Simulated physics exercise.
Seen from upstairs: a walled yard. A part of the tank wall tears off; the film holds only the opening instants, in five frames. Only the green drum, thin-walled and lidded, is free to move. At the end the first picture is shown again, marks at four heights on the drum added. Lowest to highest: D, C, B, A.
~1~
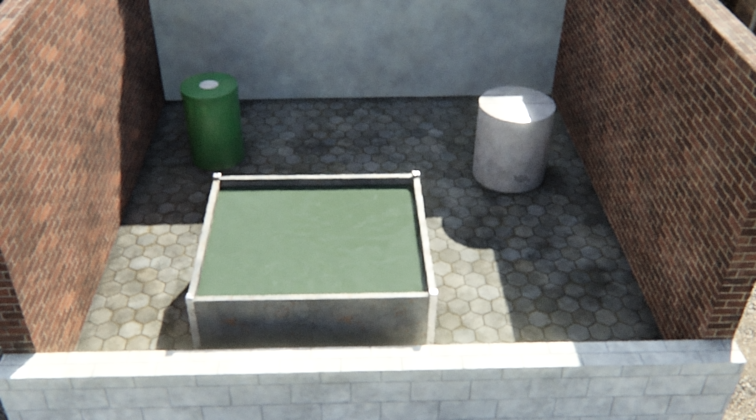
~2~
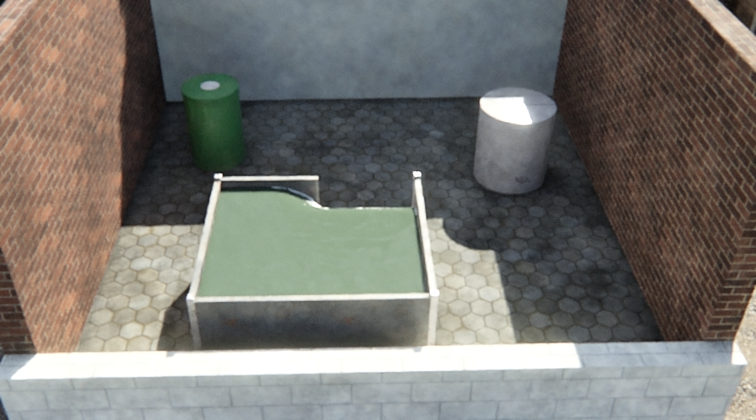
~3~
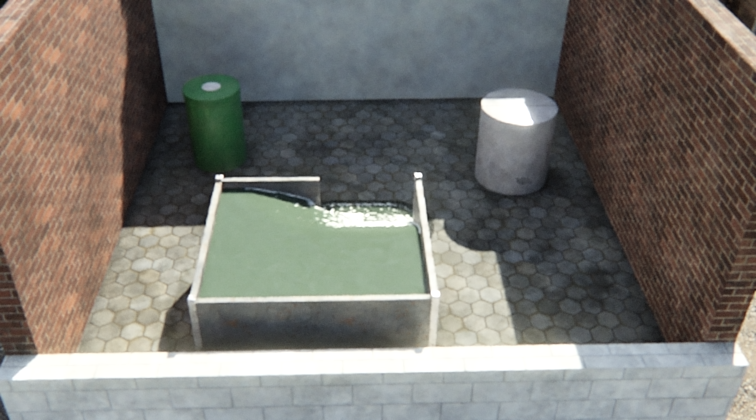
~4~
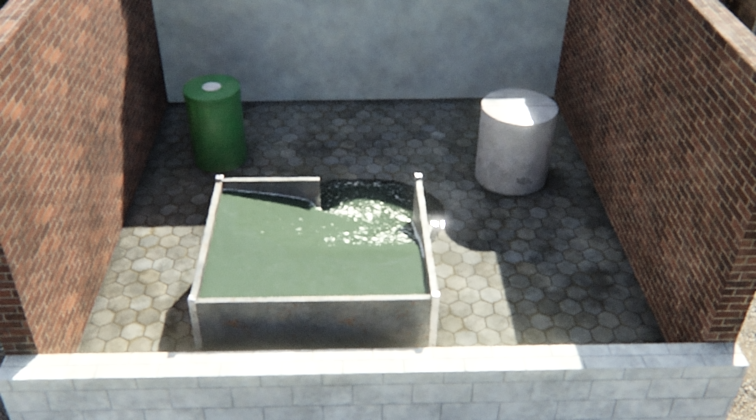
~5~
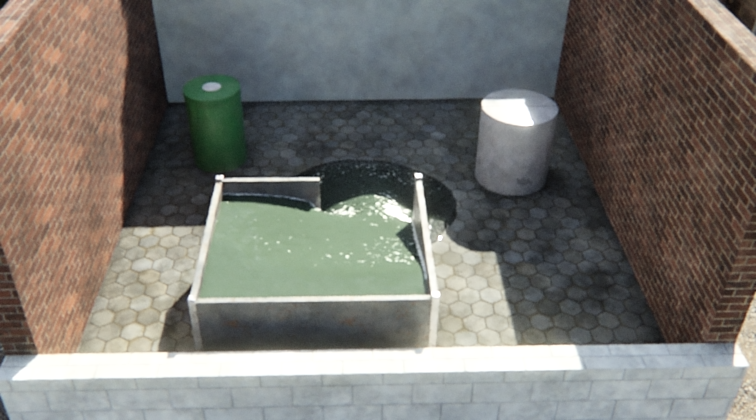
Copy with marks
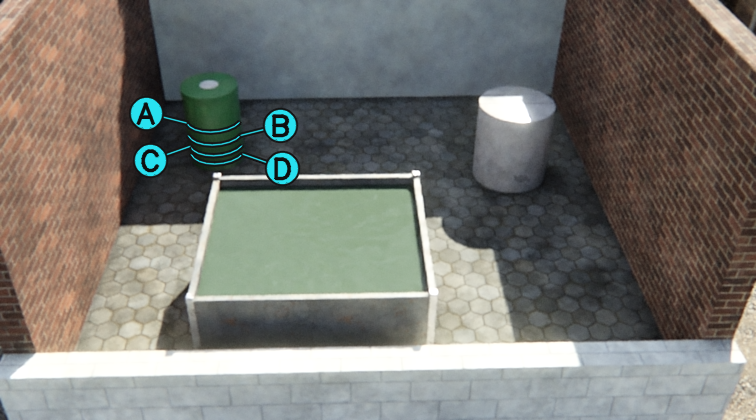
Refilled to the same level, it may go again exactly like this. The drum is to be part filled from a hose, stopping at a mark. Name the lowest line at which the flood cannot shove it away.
C.
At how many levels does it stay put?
Three.
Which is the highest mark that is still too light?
The answer is D.
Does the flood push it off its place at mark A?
No, not at all.
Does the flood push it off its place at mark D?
Yes.
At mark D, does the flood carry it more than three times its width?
No, it does not.
On the marked copy, A at (210, 132); B at (212, 145); C at (213, 155); D at (214, 164); from the bottom up D, C, B, A.
Choosing A, it does not move.
Choosing B, it does not move.
Choosing C, it does not move.
Choosing D, it is pushed about its own width away.
